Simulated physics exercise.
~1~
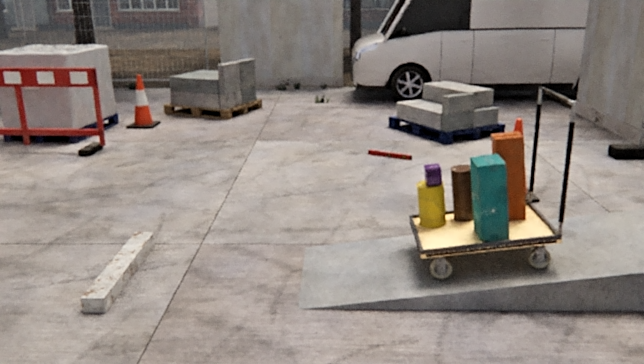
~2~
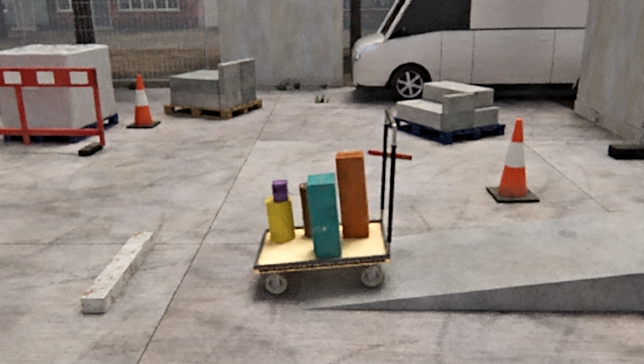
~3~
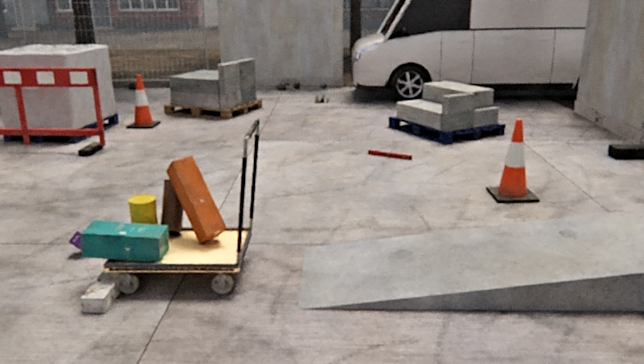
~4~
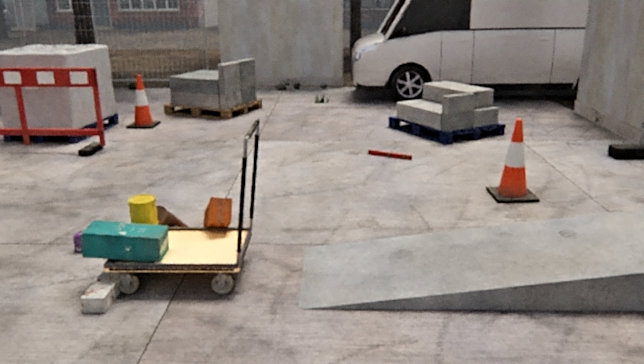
A flat trolley carrying five coloured boxes and canisters rolls left down a ramp and across the concrete to a kerb, where it stops and its load topples. The turquoise box ends on its side on the deck, the yellow canister stays standing, and the purple, orange and brown pieces end up off the trolley.
